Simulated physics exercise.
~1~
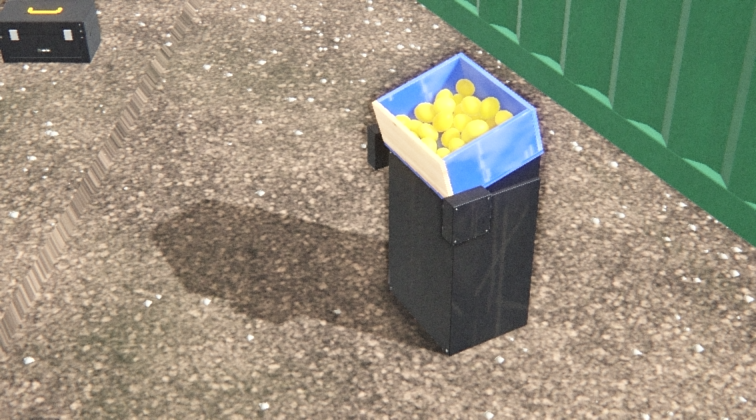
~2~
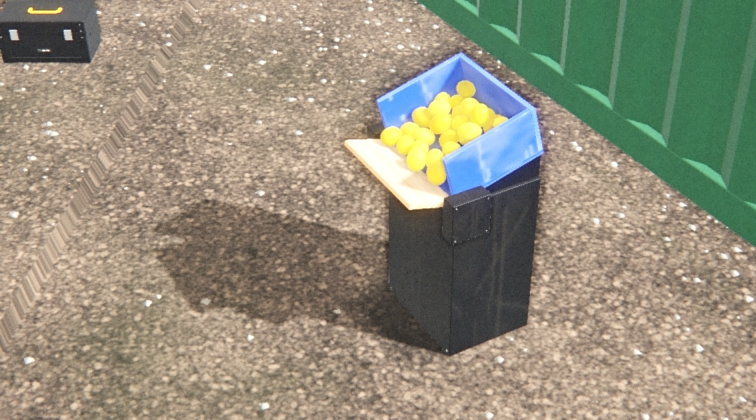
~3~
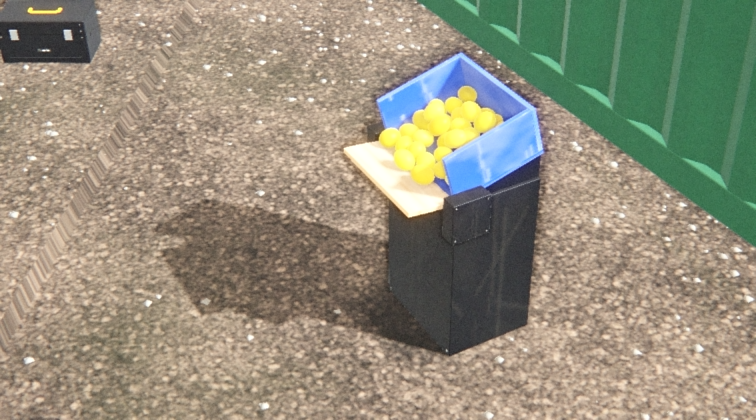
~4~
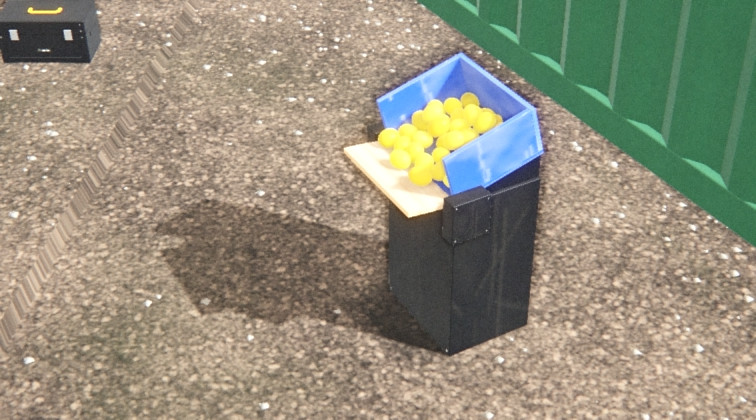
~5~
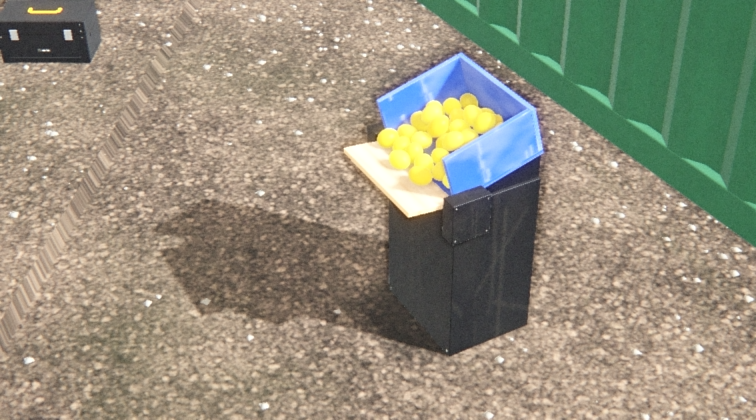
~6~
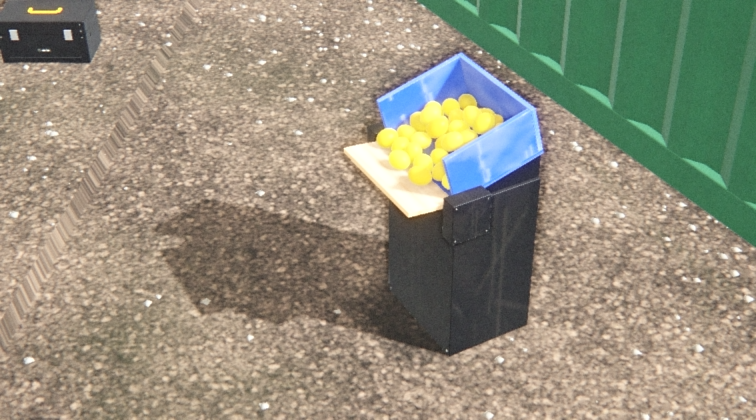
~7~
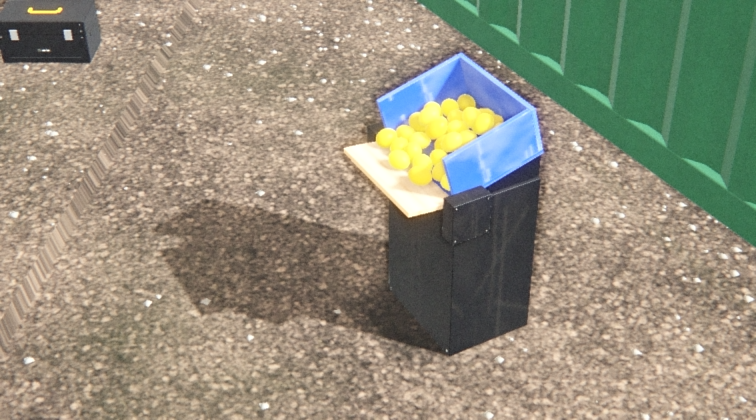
On gravelly ground by a green wall, a blue bin's flap dropping open, yellow balls shifting toward it and settling without falling.
